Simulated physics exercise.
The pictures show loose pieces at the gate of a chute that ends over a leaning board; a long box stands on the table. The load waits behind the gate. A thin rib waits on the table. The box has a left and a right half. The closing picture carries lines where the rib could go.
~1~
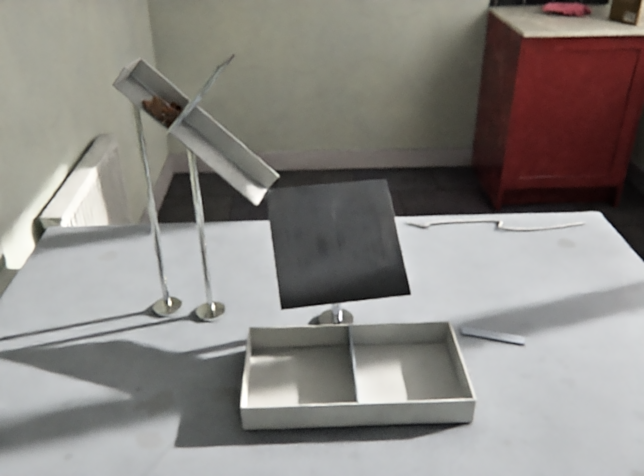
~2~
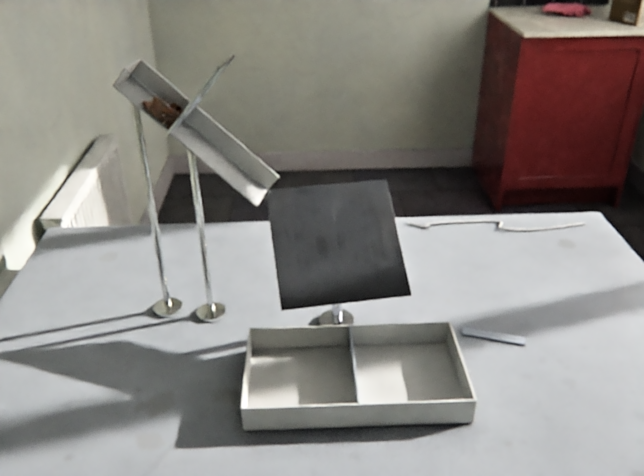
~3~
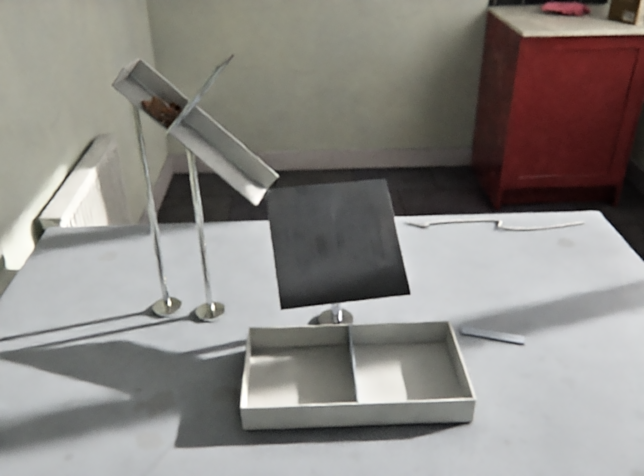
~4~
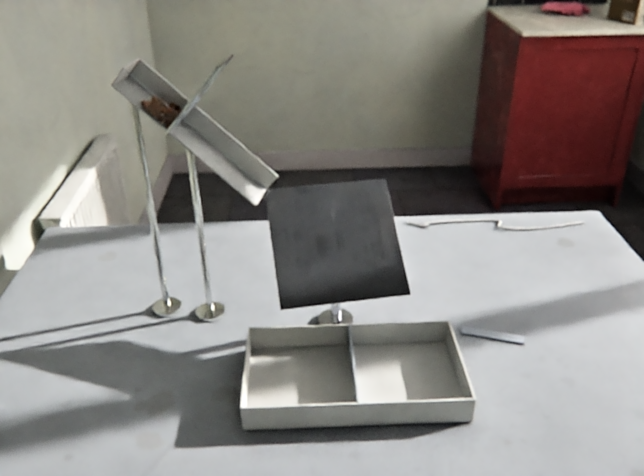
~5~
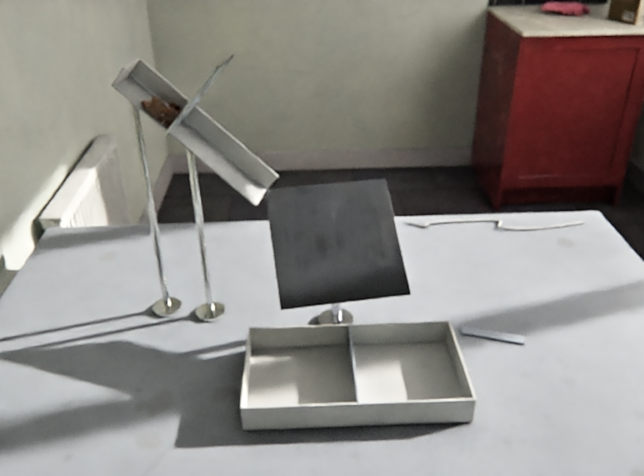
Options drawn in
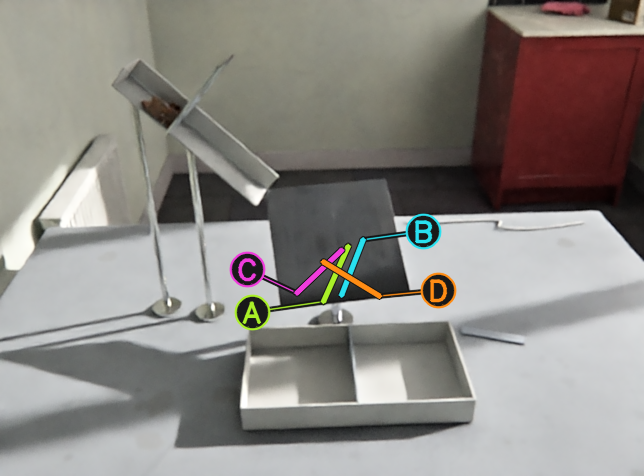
On a pale table in a room with a red cabinet, a sloping chute held some small brown pieces above a dark tilted board and a two-part box, and nothing visibly moved.
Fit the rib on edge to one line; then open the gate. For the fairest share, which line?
The best line is D.
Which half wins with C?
The left half.
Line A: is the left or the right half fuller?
More lands on the left.
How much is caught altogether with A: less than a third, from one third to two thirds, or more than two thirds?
It is more than two thirds.
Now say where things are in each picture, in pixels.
The first picture shows load behind the gate (168, 115), cereal balls; lip of the chute (262, 198), sloping fairly steeply.
The second picture shows middle of the board (337, 241), tilted fairly steeply; middle of its low edge (348, 302); of its high edge (327, 184).
The third picture shows front corners of the box (241, 407) and (476, 399); front end of its middle wall (359, 403); gate still shut (191, 105).
The fourth picture shows middle of the load (167, 115); lip (261, 198).
The fifth picture shows middle of the load (167, 115); lip (261, 198).
On the marked copy, line A from (348, 246) to (323, 301); line B from (363, 239) to (341, 295); line C from (341, 250) to (296, 293); line D from (323, 261) to (379, 296).
Choosing A, of what is caught, almost all in the left half, just a few in the right.
Choosing B, of what is caught, almost all in the left half, about a tenth in the right.
Choosing C, of what is caught, the larger part in the left half, about a tenth in the right.
Choosing D, of what is caught, roughly a third in the left half, roughly two thirds in the right.
